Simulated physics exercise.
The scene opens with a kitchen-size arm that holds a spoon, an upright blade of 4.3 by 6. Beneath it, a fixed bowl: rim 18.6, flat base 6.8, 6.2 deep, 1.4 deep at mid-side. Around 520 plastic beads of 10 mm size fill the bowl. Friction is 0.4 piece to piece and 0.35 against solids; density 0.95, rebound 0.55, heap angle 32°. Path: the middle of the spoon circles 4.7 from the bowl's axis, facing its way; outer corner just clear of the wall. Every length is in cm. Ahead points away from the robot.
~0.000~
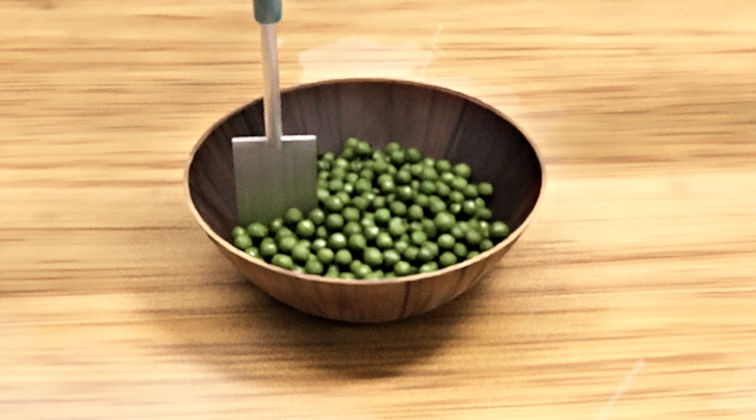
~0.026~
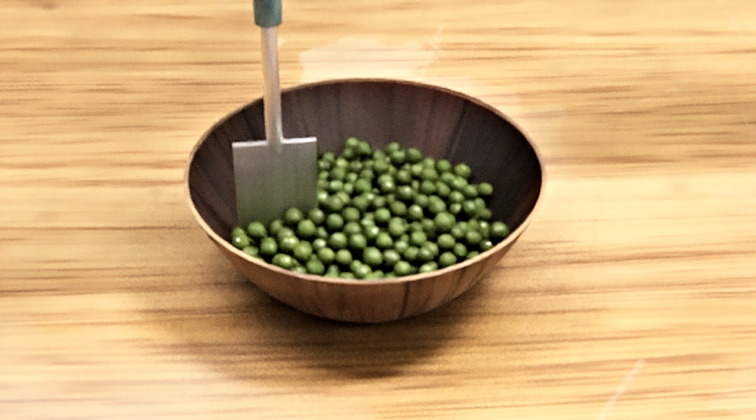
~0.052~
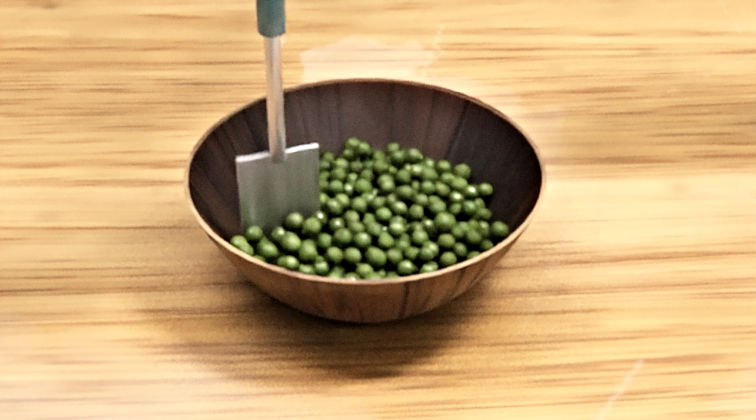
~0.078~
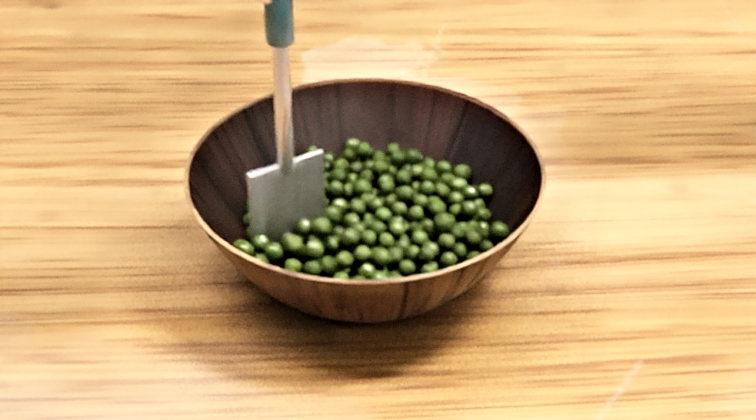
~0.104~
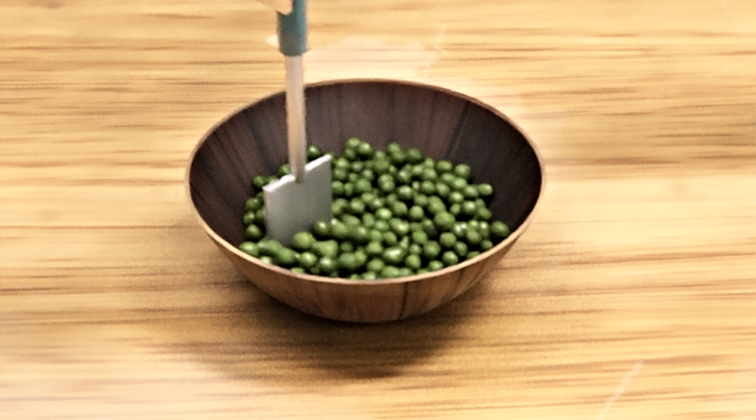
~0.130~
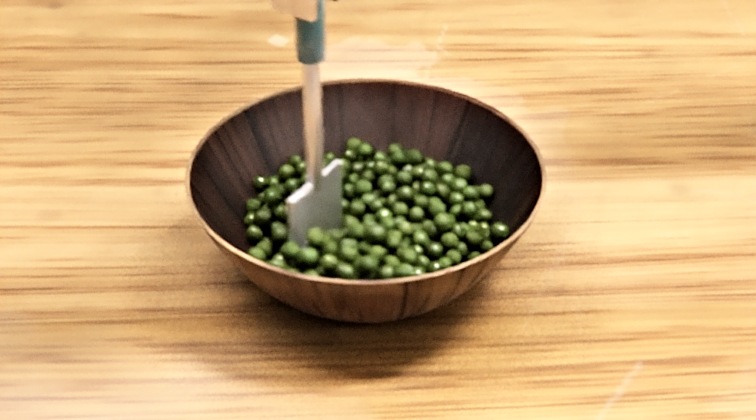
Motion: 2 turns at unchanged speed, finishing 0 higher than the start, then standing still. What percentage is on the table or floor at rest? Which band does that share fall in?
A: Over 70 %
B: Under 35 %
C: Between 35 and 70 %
Answer: B.
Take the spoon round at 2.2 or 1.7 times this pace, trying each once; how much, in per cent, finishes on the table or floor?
Around 50 percent for the first try and 45 percent for the second.
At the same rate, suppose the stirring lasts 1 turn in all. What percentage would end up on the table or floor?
10 %.
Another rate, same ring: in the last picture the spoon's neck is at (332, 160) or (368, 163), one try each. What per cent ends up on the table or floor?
Some 25 and 40 %.
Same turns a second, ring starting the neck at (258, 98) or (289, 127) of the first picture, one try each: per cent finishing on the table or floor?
Near 10 per cent and near 10 per cent, in that order.
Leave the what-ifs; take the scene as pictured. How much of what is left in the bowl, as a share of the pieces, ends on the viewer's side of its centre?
Some 65 per cent.
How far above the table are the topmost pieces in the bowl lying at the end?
Height: Roughly 6.5 cm.
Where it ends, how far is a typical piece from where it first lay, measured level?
7 cm.
After 0.65 s, 317° round, highest piece 8 above the table; 484 in the bowl, 29 on the table or floor, 10 in flight or on the tool.
After 1.17 s, 219° round, highest piece 8 above the table; 444 in the bowl, 76 on the table or floor, 3 in flight or on the tool.
After 1.63 s, 0° round, highest piece 6 above the table; 421 in the bowl, 102 on the table or floor.
After 2.33 s, 0° round, highest piece 6 above the table; 421 in the bowl, 102 on the table or floor.
In the end, 421 in the bowl, 102 on the table or floor. That is 20 % on the table or floor.
